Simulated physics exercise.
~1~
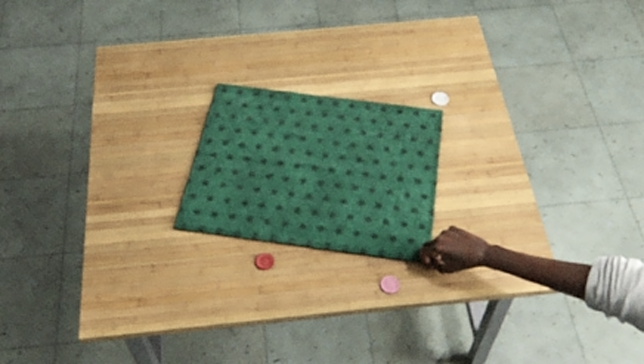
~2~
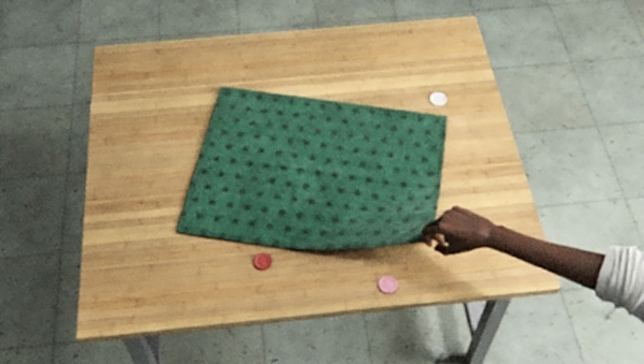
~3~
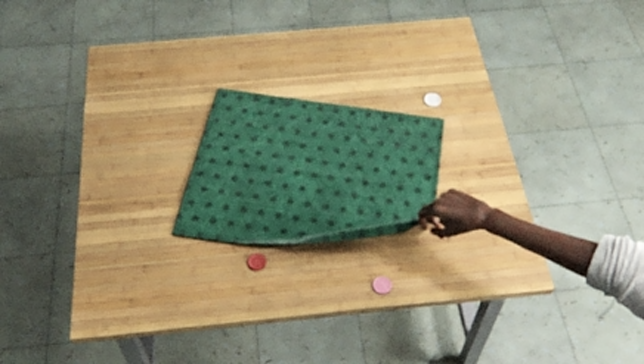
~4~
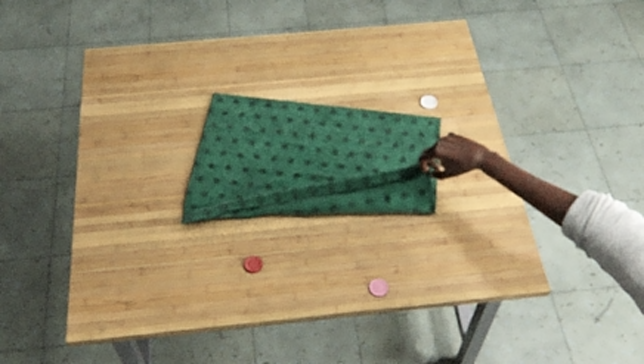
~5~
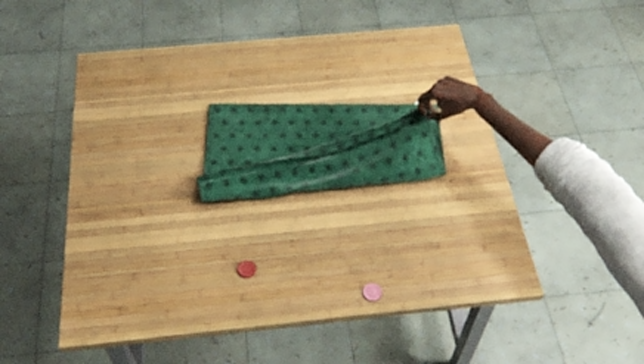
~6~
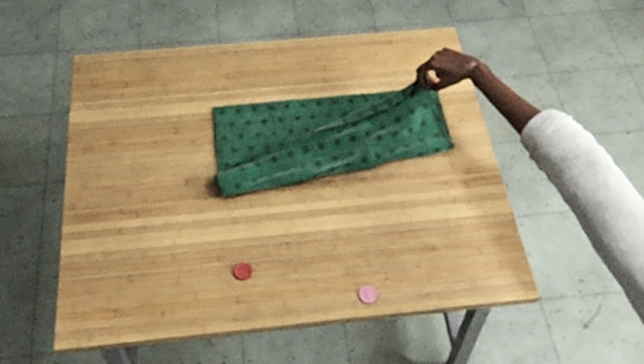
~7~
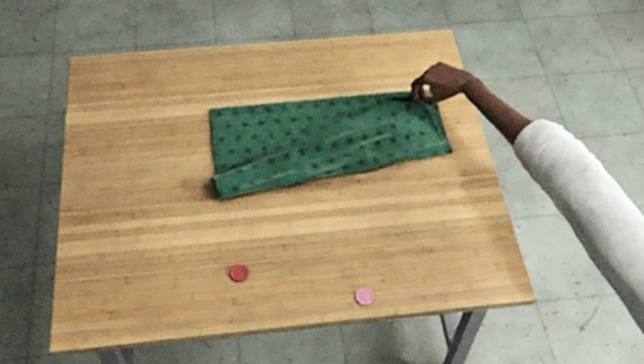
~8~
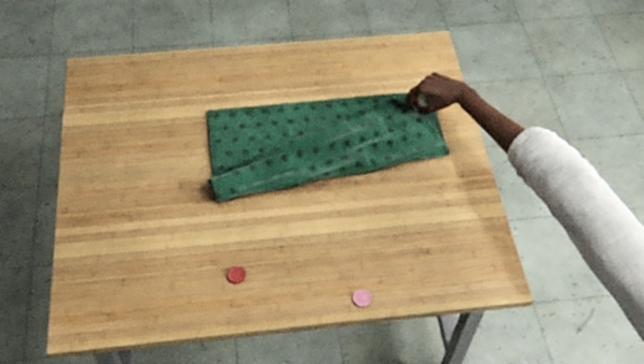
A green cloth with a dark dotted pattern lies on a light wooden table, seen from above at an angle. A white disc sits beyond its upper right corner, while a red disc and a pink one lie below its near edge. A hand reaching in from the right, in a pale sleeve, pinches the lower right corner and lifts it. It draws the corner up toward the far edge, folding the near side over, as the view drifts slightly right. The hand lowers the corner at the upper right, leaving the white disc hidden and the other two uncovered.
